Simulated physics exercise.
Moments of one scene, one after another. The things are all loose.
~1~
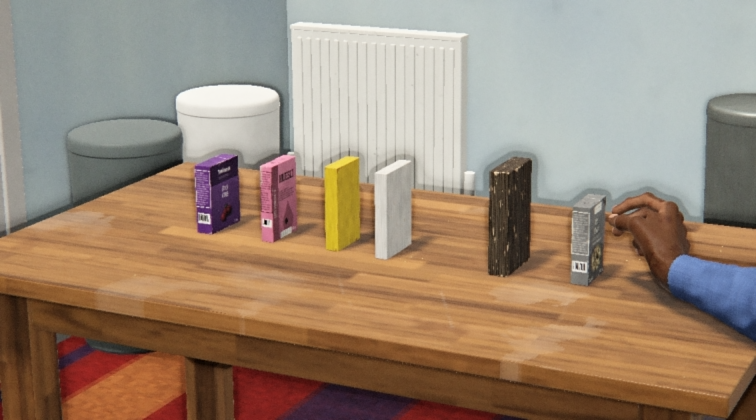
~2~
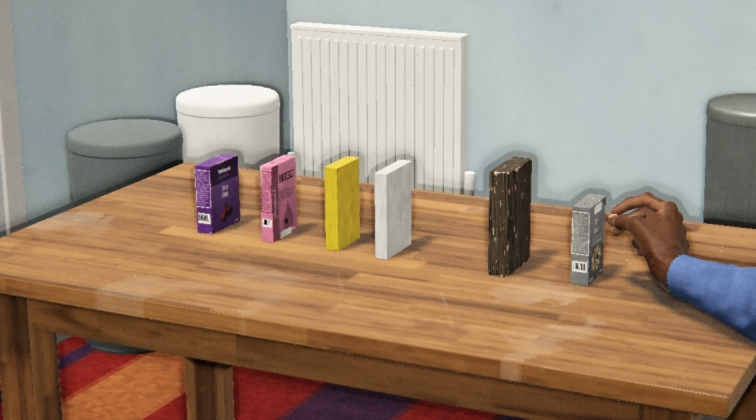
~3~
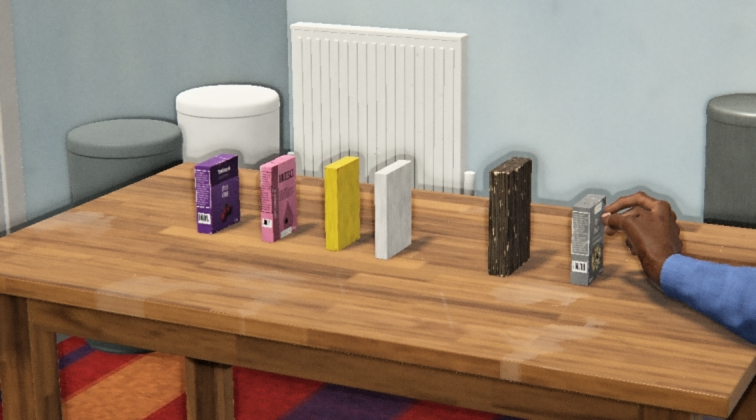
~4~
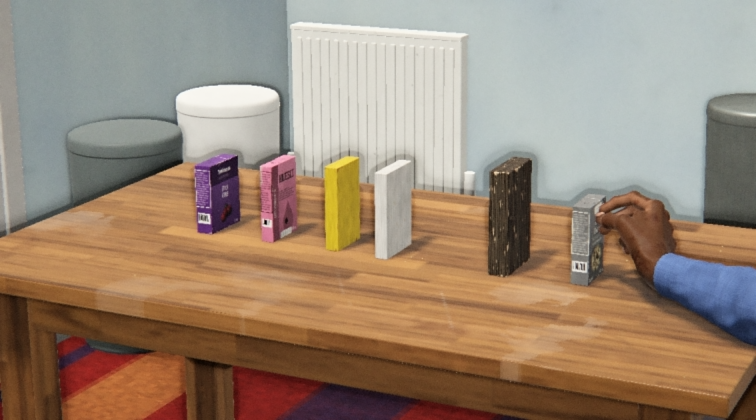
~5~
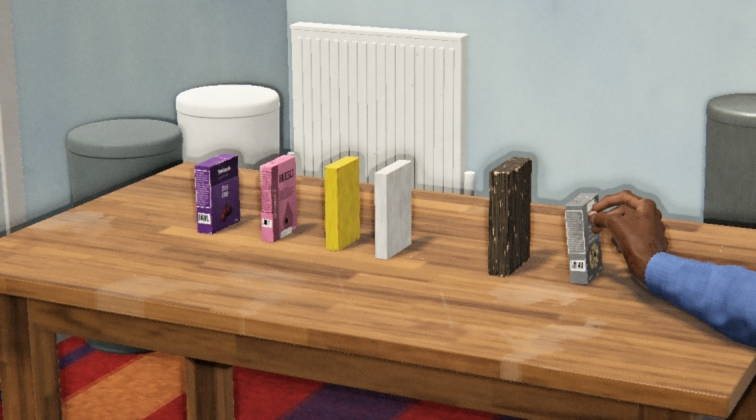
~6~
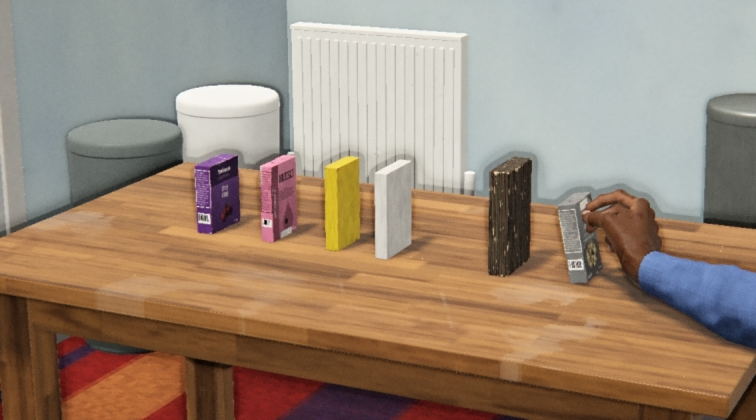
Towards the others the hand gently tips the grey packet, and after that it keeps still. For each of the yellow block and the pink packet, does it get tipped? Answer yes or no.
Yellow block - no; pink packet - no.
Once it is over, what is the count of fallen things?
Total: 1.
Then, 0.30 s after the last picture, grey packet 56° over.
Then, 0.50 s after the last picture, grey packet 90° over.
At rest, all 4 in place. Seen from the same camera at the end, yellow block near (343, 204), pink packet near (279, 199).
